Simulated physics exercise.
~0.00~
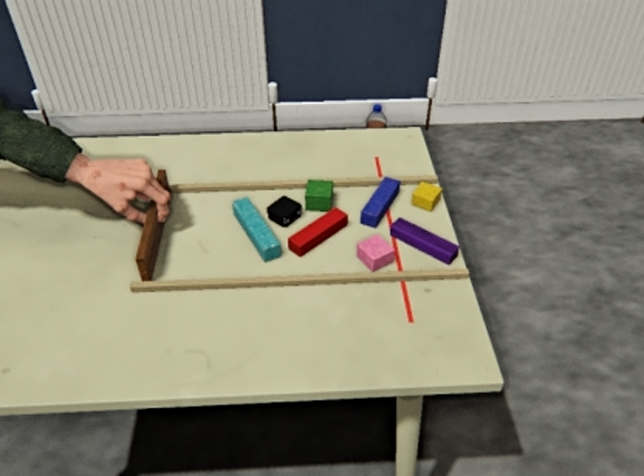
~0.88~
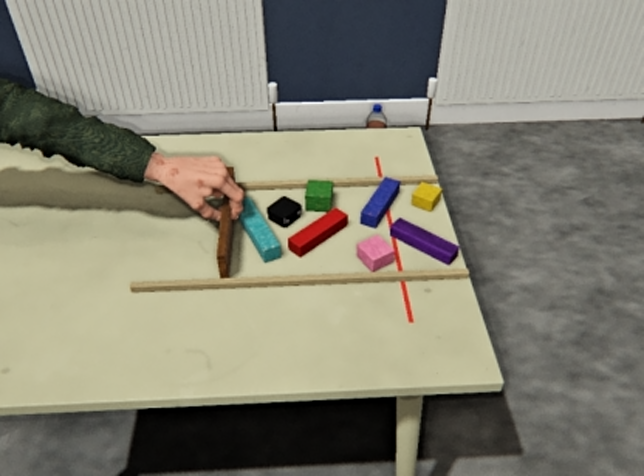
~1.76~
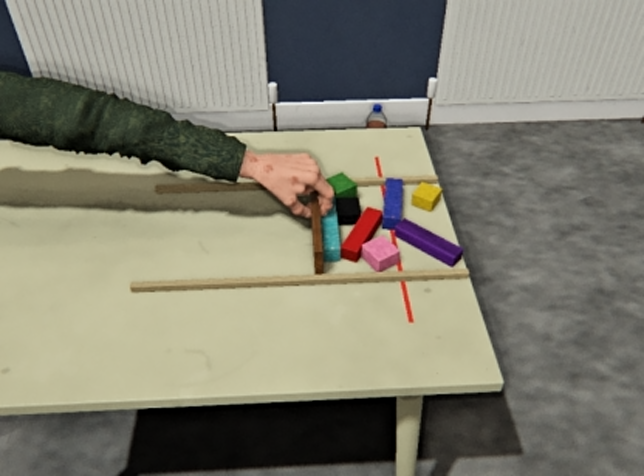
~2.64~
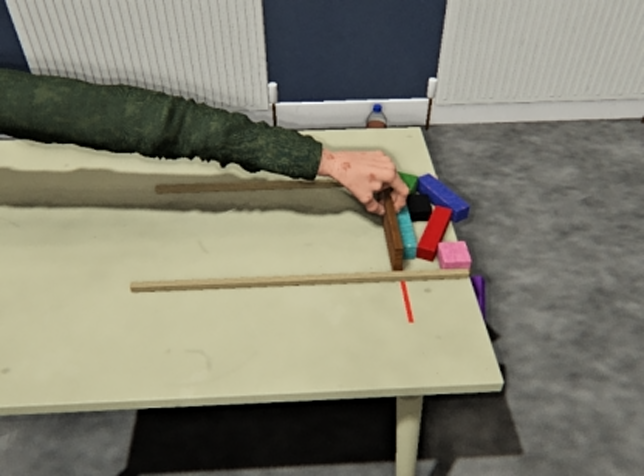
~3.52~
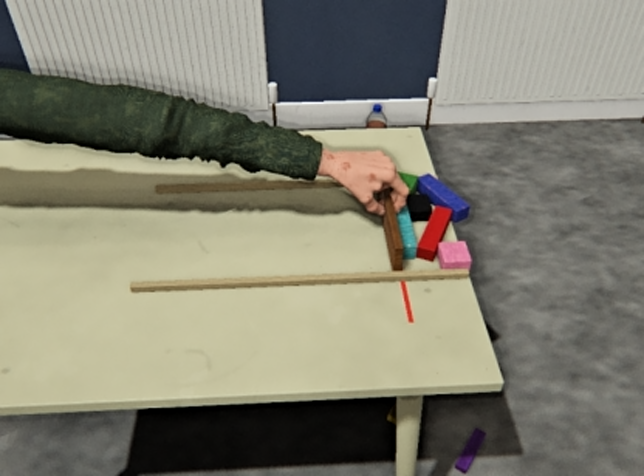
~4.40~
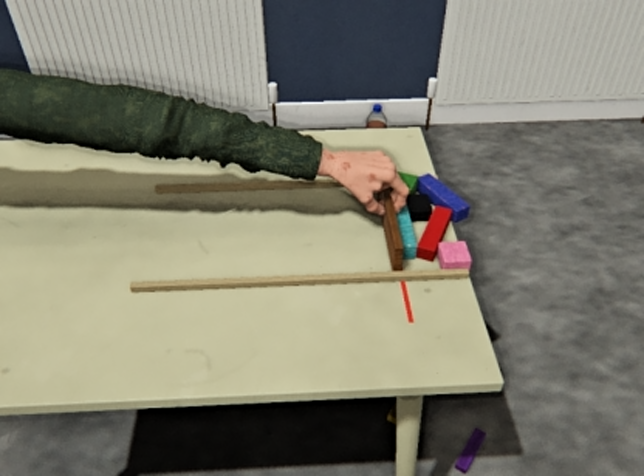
On a pale table between two wooden rails, a hand in a dark green sleeve holds an upright brown board behind scattered coloured blocks, with a red line crossing near the right edge. The hand slides the board right until it reaches the turquoise bar. It keeps pushing, crowding the turquoise, black, green, red and blue pieces together toward the line. As the board nears the line, the purple stick tips over the table's edge and the yellow block disappears from the tabletop. The board stops, the purple stick lies on the floor, and the remaining pieces stay bunched at the edge.
